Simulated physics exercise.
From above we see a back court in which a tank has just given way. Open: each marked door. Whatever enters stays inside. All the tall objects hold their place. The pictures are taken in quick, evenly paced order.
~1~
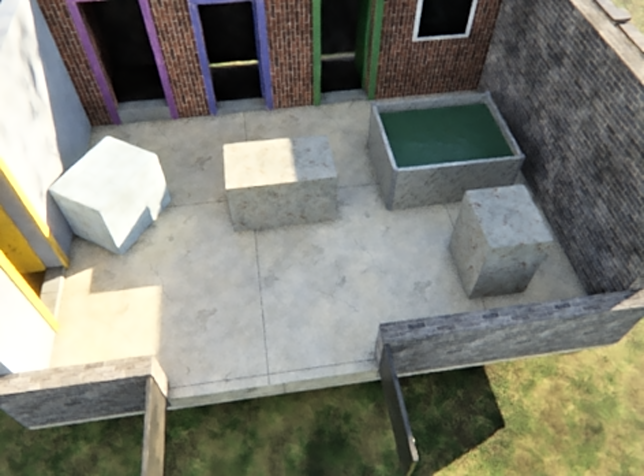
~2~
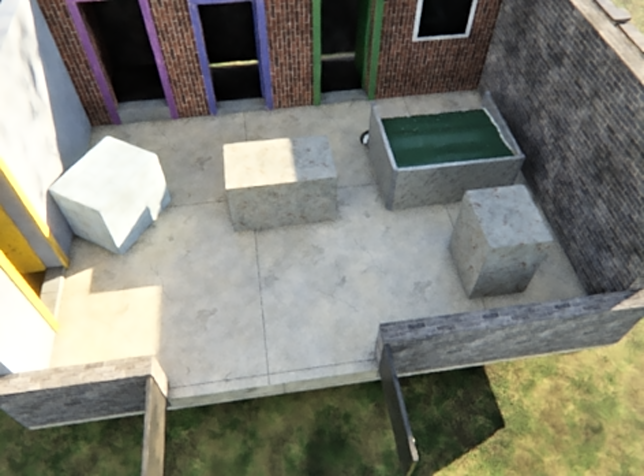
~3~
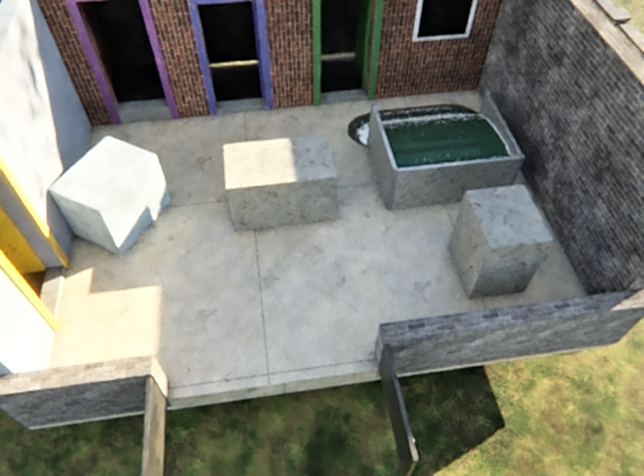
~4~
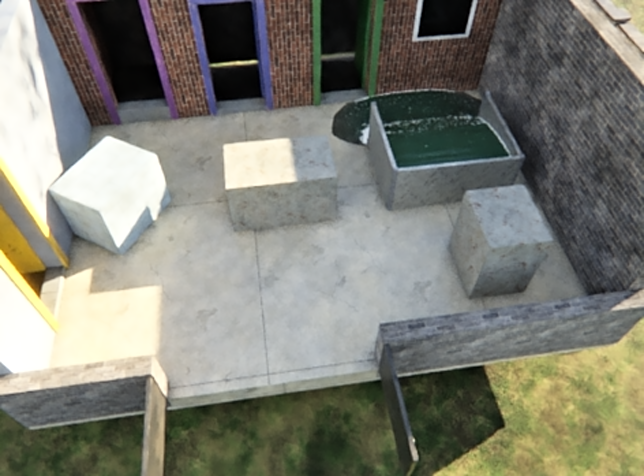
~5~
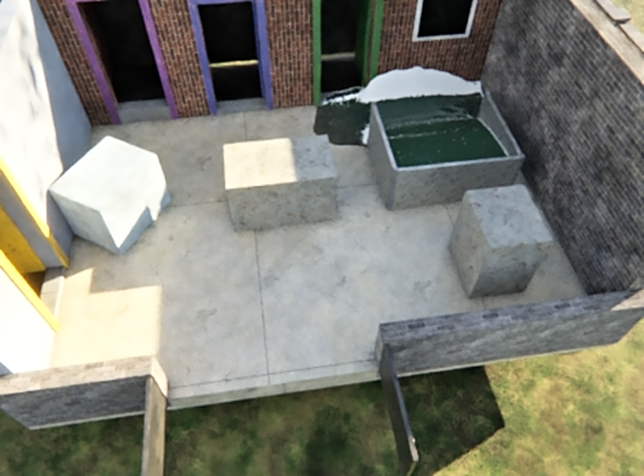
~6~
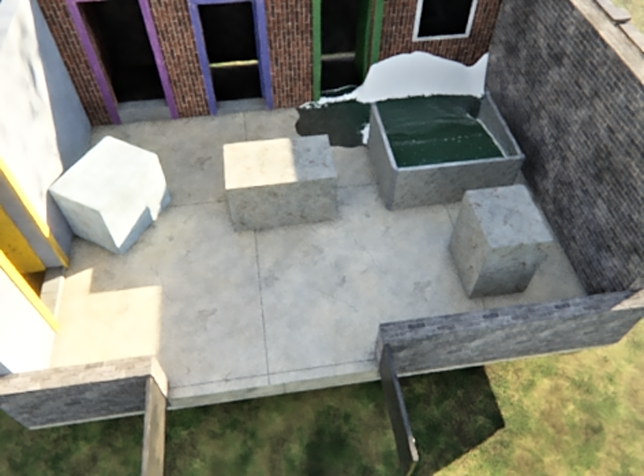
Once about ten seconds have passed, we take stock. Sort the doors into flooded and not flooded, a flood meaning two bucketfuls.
Sorted: Purple door - not flooded; green door - flooded; blue door - not flooded; yellow door - not flooded.
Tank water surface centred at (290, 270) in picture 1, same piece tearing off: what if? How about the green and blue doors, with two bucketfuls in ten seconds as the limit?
Well, the green door doesn't reach it, while the blue door doesn't reach it.
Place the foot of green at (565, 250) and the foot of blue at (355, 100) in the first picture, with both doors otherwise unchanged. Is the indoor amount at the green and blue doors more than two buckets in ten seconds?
Well, the green door falls below the limit, but the blue door overflows.
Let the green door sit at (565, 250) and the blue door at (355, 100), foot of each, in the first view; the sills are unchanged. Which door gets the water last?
The yellow door.
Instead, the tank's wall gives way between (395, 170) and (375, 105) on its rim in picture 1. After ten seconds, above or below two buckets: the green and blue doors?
Looking at both, the green one falls short while the blue one exceeds the mark.
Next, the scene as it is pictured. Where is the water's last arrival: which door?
I'd go with the yellow door.
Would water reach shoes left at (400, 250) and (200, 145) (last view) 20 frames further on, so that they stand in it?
First spot spared, second spot soaked.
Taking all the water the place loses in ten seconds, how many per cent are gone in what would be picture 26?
I'd estimate close to 70 per cent.
A moment on, water covers 15 % of the floor; the purple door not reached, the green door far over two buckets in, the blue door wet at the sill, nothing in, the yellow door not reached.
Next, water covers 30 % of the floor; the purple door wet at the sill, nothing in, the green door far over two buckets in, the blue door wet at the sill, nothing in, the yellow door not reached.
Then, water covers 50 % of the floor; the purple door wet at the sill, nothing in, the green door far over two buckets in, the blue door wet at the sill, nothing in, the yellow door not reached.
Later, water covers 75 % of the floor; the purple door wet at the sill, nothing in, the green door far over two buckets in, the blue door wet at the sill, nothing in, the yellow door wet at the sill, nothing in.
In the end, water covers 90 % of the floor; the purple door wet at the sill, nothing in, the green door far over two buckets in, the blue door wet at the sill, nothing in, the yellow door wet at the sill, nothing in.
